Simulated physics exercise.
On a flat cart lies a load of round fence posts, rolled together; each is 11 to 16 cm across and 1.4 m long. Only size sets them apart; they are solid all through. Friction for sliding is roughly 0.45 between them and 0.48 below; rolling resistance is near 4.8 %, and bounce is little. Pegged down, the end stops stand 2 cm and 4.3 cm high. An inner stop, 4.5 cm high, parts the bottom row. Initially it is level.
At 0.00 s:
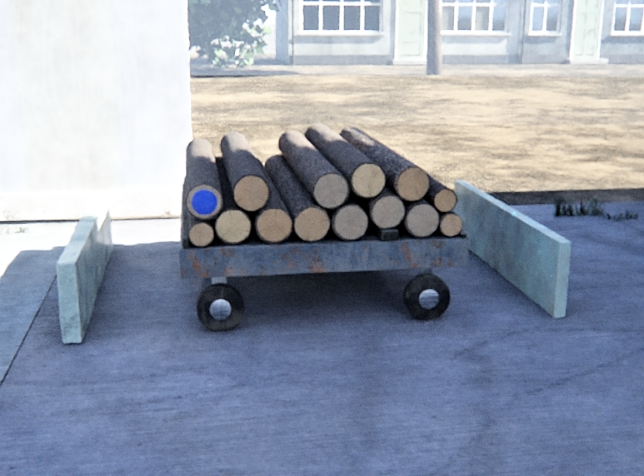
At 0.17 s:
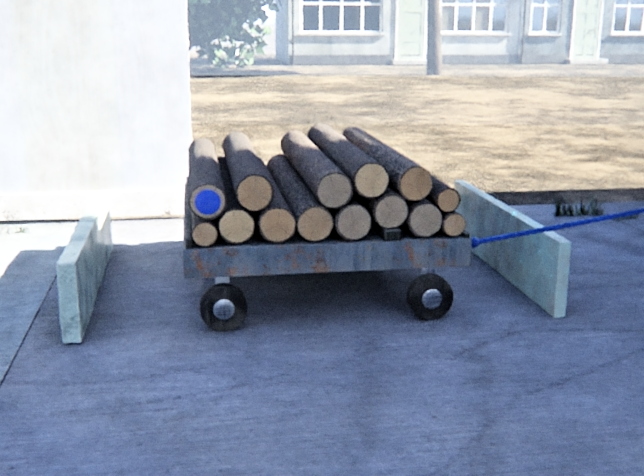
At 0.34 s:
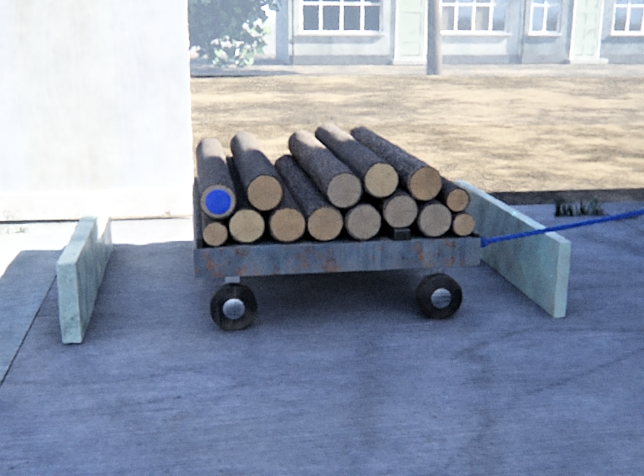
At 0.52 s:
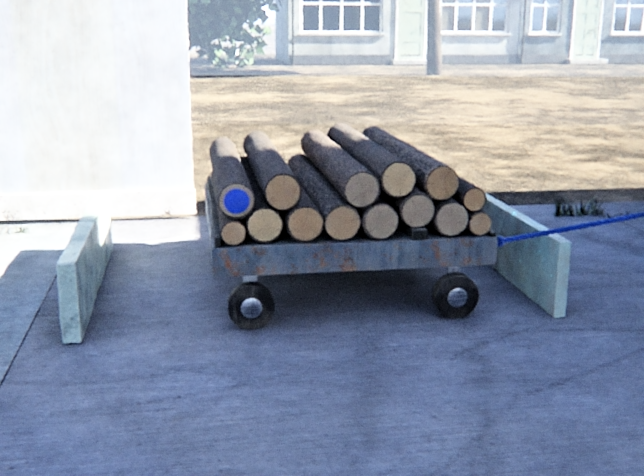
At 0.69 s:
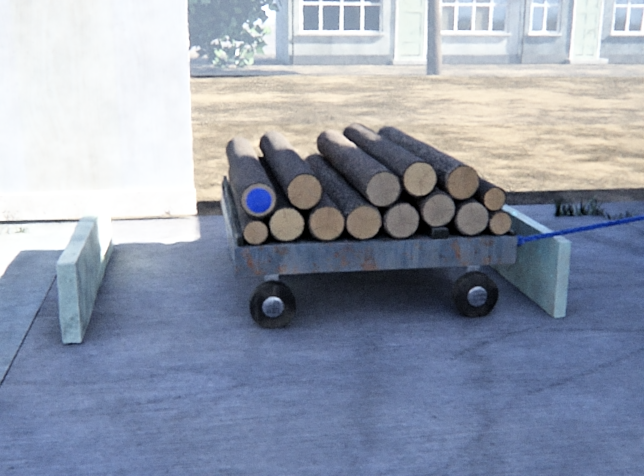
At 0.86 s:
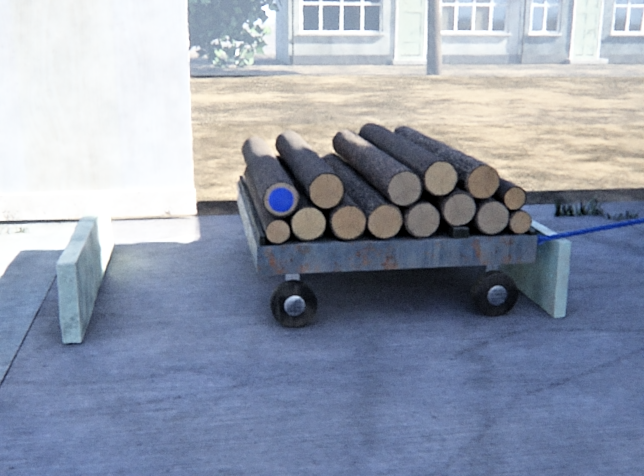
A flat cart stacked with round wooden posts rolls right, pulled by a blue rope.
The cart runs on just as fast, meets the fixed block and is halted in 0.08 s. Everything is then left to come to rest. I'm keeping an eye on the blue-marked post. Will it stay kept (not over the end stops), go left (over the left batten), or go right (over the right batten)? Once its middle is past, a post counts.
I'd say it goes past neither end.
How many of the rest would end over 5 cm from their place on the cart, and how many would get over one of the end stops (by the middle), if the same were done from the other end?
Shifted: 1; got out: 1.
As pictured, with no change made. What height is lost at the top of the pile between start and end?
Roughly 0 cm lower.
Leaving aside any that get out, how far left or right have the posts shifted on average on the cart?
Rightwards, by about 0 cm.
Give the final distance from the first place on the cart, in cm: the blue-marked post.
Blue-marked post: 0.
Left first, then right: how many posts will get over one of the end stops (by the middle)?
0 on the left and 2 on the right.
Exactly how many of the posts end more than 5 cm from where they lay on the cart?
Altogether that makes 2.
After 1.06 s, cart 40 cm along; 0 now displaced over 5 cm; not one over the end stops; blue 1.1 cm right (moves measured on the cart).
After 1.28 s, cart 41 cm along; 1 now displaced over 5 cm; not one over the end stops; blue 1.8 cm right.
After 1.94 s, cart 41 cm along; 2 now displaced over 5 cm; 2 over the right batten; blue 1.9 cm right.
At rest by 2.6 s, 2 moved over 5 cm; 2 over the right batten; blue 1.9 cm right; top of the pile 34 cm high, from 34 cm.
